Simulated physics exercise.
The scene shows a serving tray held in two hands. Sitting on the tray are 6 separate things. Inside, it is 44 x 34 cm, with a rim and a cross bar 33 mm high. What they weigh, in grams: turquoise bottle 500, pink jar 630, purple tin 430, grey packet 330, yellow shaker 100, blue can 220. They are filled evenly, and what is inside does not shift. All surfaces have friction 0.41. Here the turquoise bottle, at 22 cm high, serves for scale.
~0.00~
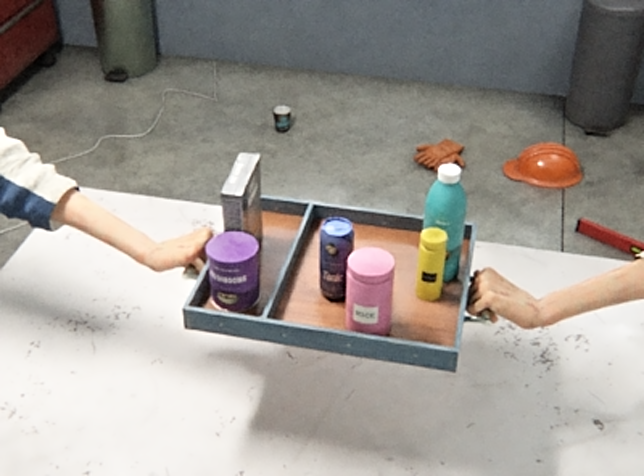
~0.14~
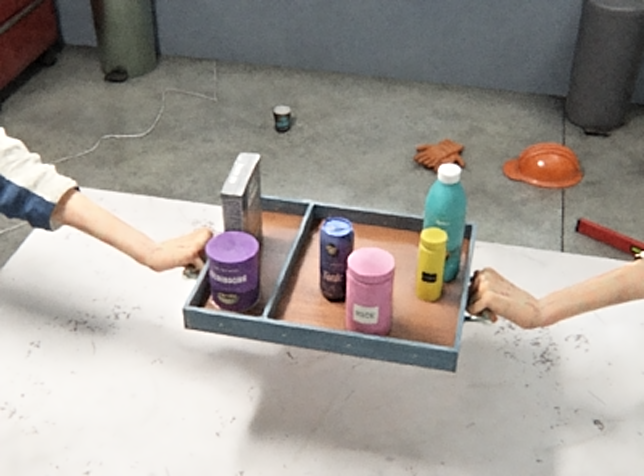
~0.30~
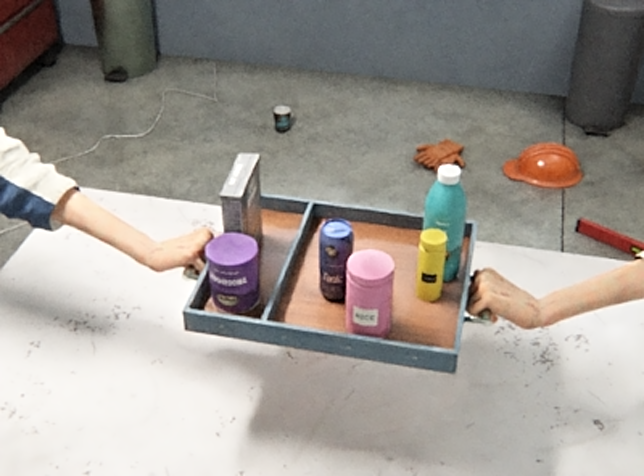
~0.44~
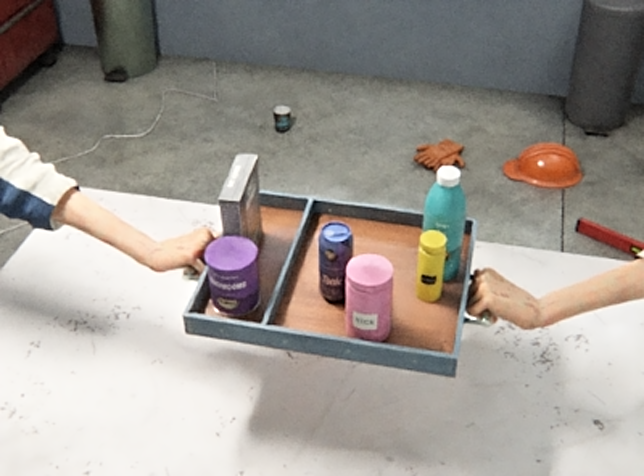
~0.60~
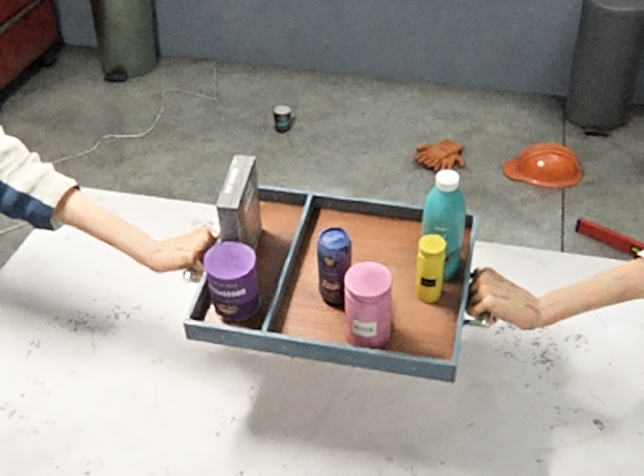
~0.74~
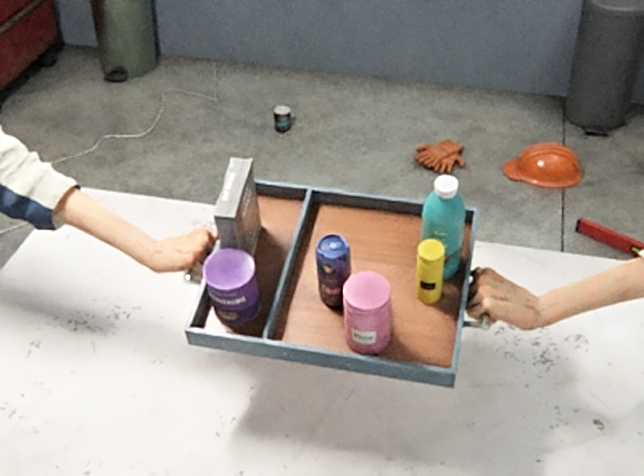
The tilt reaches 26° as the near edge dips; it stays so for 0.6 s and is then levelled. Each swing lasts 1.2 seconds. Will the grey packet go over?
No.
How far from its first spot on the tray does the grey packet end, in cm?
About 5 cm.
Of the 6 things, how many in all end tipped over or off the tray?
The answer is 3.
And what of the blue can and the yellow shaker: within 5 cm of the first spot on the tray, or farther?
Here the blue can moves off, and the yellow shaker moves off.
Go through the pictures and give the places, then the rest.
Tray level; grey packet (243, 215); turquoise bottle (444, 222), in the first frame.
Tray level; purple tin (234, 272); yellow shaker (431, 265), in the second frame.
Tray tilted 1°, near edge down; blue can (336, 261); turquoise bottle (444, 222), in the third frame.
Tray tilted 4°, near edge down; pink jar (369, 300); purple tin (234, 277), in the fourth frame.
Tray tilted 9°, near edge down; yellow shaker (430, 269); blue can (335, 267), in the fifth frame.
Tray tilted 15°, near edge down; grey packet (239, 220); turquoise bottle (443, 226), in the sixth frame.
After 1.34 s, tray tilted 26°, near edge down; grey packet slid 4 cm near (231, 245); turquoise bottle tipped 69° from how it sat; yellow shaker on its side.
After 1.84 s, tray tilted 26°, near edge down; turquoise bottle now off the tray; grey packet slid 5 cm near (229, 249); yellow shaker on its side.
At rest (3.6 s), off the tray and tipped over, turquoise bottle; tipped over on the tray, yellow shaker and blue can; the other 3 in place, give or take 5 cm. In the last view, grey packet near (235, 229).
